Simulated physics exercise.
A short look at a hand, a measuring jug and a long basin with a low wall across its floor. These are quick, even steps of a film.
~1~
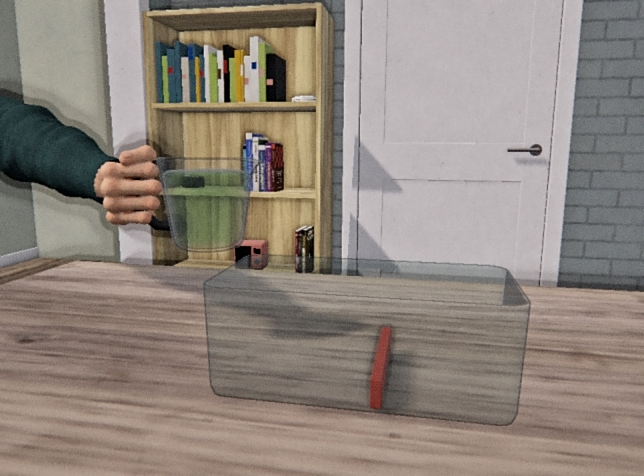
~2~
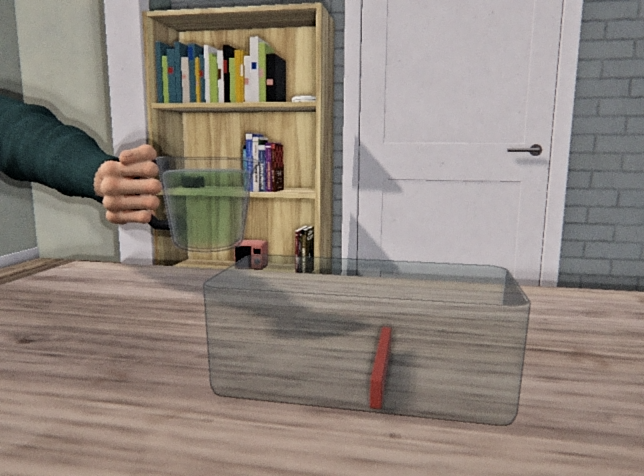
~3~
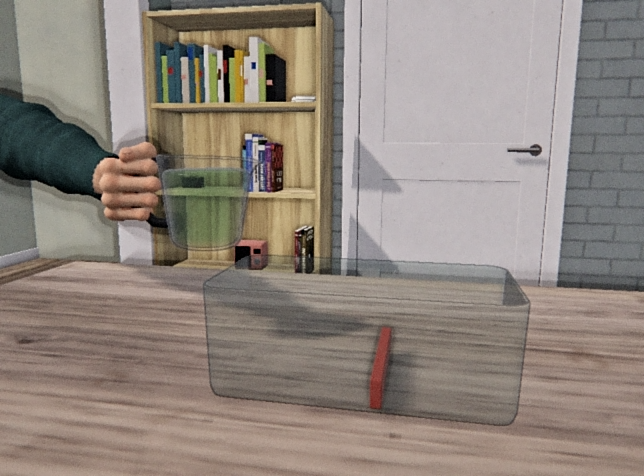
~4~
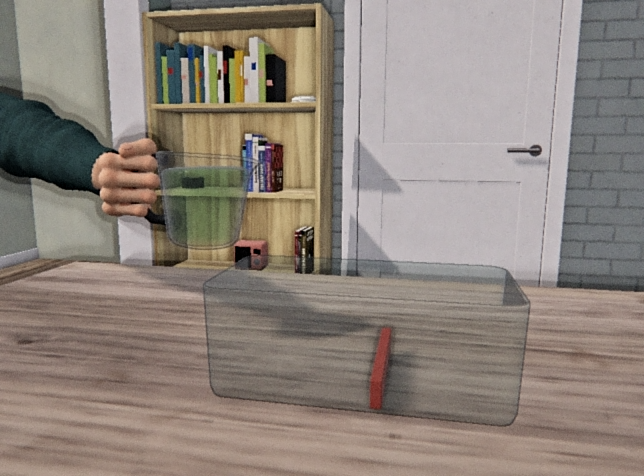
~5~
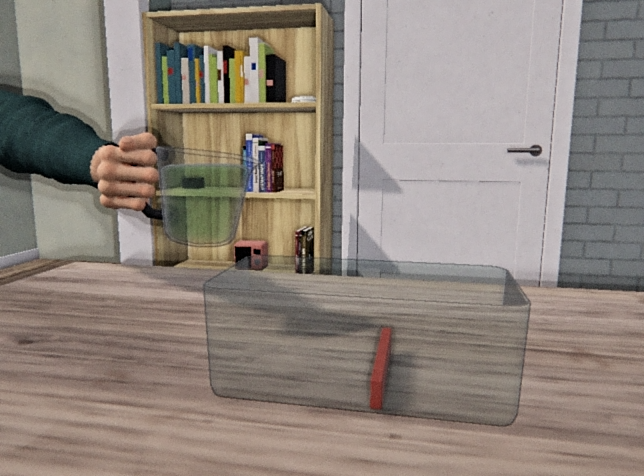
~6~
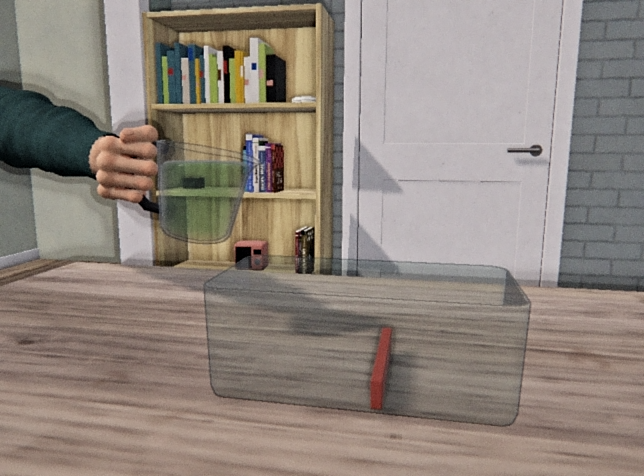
A hand in a dark green sleeve held a clear measuring jug of green liquid above the left side of a long, clear basin with a low red wall inside, then slowly tilted it slightly.
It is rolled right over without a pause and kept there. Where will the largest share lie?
Most lies in the left-hand part.
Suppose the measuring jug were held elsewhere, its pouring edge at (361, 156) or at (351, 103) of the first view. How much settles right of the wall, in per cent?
Roughly 85 per cent, and 80 per cent.
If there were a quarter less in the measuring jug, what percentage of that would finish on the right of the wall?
About 10 per cent.
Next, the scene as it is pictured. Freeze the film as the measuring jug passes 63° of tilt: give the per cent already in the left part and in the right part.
The left part 5 per cent, the right part 0.
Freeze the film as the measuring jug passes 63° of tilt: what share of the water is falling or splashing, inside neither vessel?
Near 20 %.
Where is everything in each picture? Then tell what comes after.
In the first frame, it leans 0°; its right rim is at (260, 161); the water meets the walls at (170, 172) and (251, 173); the long basin's rim runs from (228, 270) to (517, 286); the wall's top is at (382, 352).
In the second frame, it leans 0°; its right rim is at (260, 161); the water meets the walls at (170, 171) and (251, 173).
In the third frame, it leans 2°; its right rim is at (260, 161); the water meets the walls at (171, 171) and (250, 171).
In the fourth frame, it leans 4°; its right rim is at (260, 162); the water meets the walls at (170, 170) and (250, 170).
In the fifth frame, it leans 7°; its right rim is at (260, 162); the water meets the walls at (169, 166) and (250, 168).
In the sixth frame, it leans 10°; its right rim is at (260, 162); the water meets the walls at (169, 164) and (251, 165).
A moment on, the tilt is 63° and 74 per cent is still to pour, 7 is left of the wall and 0 right of it.
Next, the tilt is 99° and 14 per cent is still to pour, 57 is left of the wall and 4 right of it.
Then the tilt is 110° and 0 per cent is still to pour, 86 is left of the wall and 10 right of it.
Later the tilt is 110° and 0 per cent is still to pour, 86 is left of the wall and 11 right of it.
At rest 86 per cent lies left of the wall, 11 right of it and 3 outside.
